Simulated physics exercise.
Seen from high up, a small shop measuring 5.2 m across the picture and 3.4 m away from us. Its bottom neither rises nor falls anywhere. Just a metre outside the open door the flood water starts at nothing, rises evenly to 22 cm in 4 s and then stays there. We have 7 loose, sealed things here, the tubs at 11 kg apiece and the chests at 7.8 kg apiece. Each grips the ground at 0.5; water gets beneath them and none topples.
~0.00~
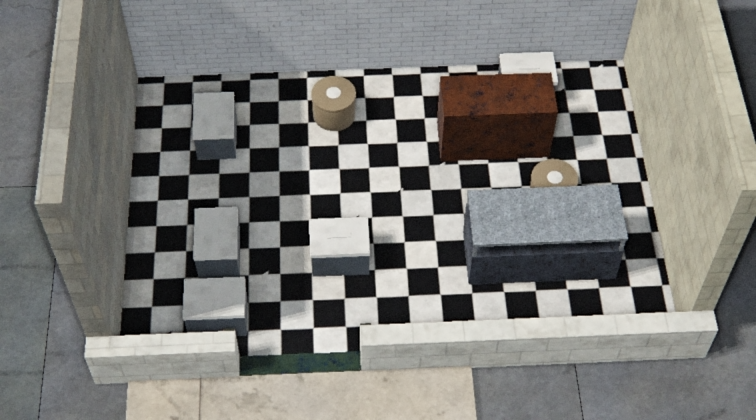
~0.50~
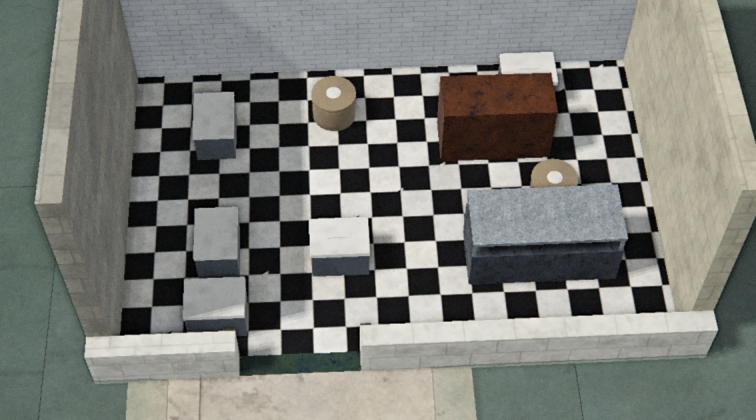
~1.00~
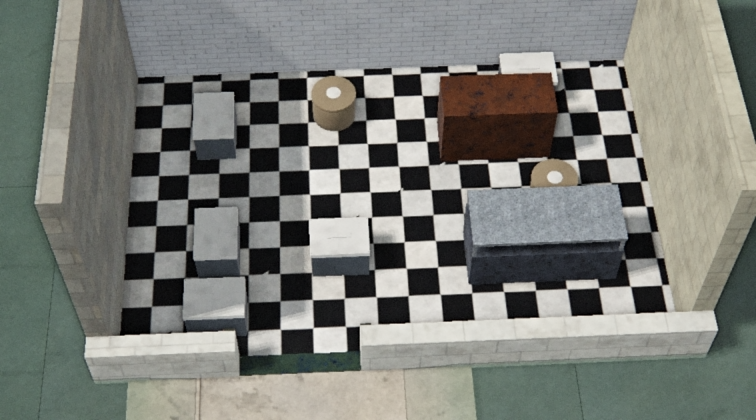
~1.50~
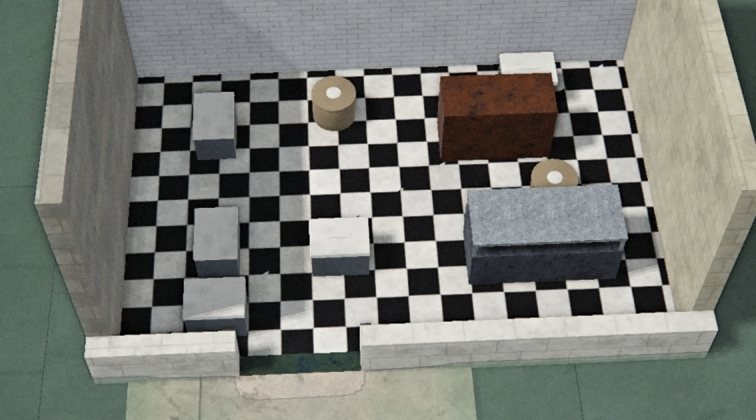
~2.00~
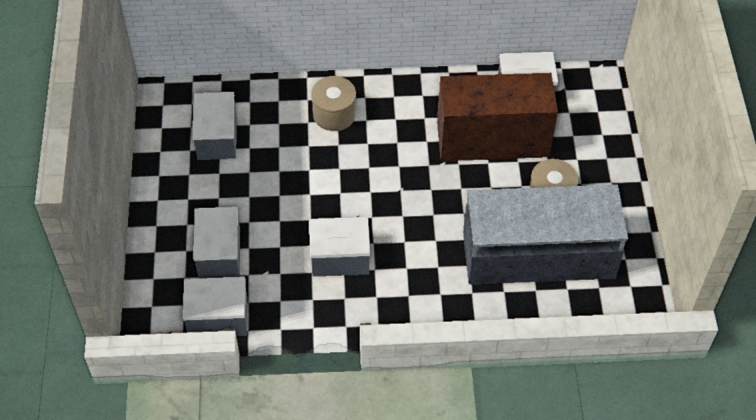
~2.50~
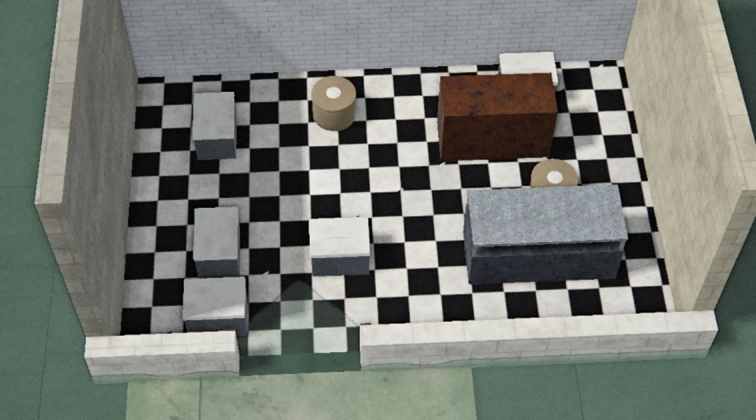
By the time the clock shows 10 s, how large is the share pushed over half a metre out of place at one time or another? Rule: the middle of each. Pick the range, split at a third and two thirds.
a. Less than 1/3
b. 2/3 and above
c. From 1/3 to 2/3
2/3 and above (b).
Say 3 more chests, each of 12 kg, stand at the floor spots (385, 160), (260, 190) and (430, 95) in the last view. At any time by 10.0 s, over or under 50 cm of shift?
Beyond the limit; beyond the limit; beyond the limit.
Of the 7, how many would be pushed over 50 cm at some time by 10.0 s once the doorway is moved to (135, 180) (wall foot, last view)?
In that case the number is 6.
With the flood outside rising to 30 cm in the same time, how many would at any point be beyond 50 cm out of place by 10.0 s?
Then 6.
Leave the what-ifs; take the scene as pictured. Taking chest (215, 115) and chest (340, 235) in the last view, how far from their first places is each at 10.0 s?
80 cm and 350 cm respectively.
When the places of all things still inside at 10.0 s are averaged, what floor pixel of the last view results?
(399, 158).
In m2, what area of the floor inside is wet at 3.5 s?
Roughly 2.5 m2.
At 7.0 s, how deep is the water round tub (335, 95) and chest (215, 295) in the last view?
Some 11 cm at the first, some 3 cm at the second.
After 3.5 s 0 of 7 are over 50 cm from their spots; 0 afloat.
After 4.5 s 1 of 7 are over 50 cm from their spots; 0 afloat.
After 7.0 s 3 of 7 are over 50 cm from their spots; 4 afloat.
After 10.0 s 5 of 7 are over 50 cm from their spots, and 6 have been at some point; 6 afloat.
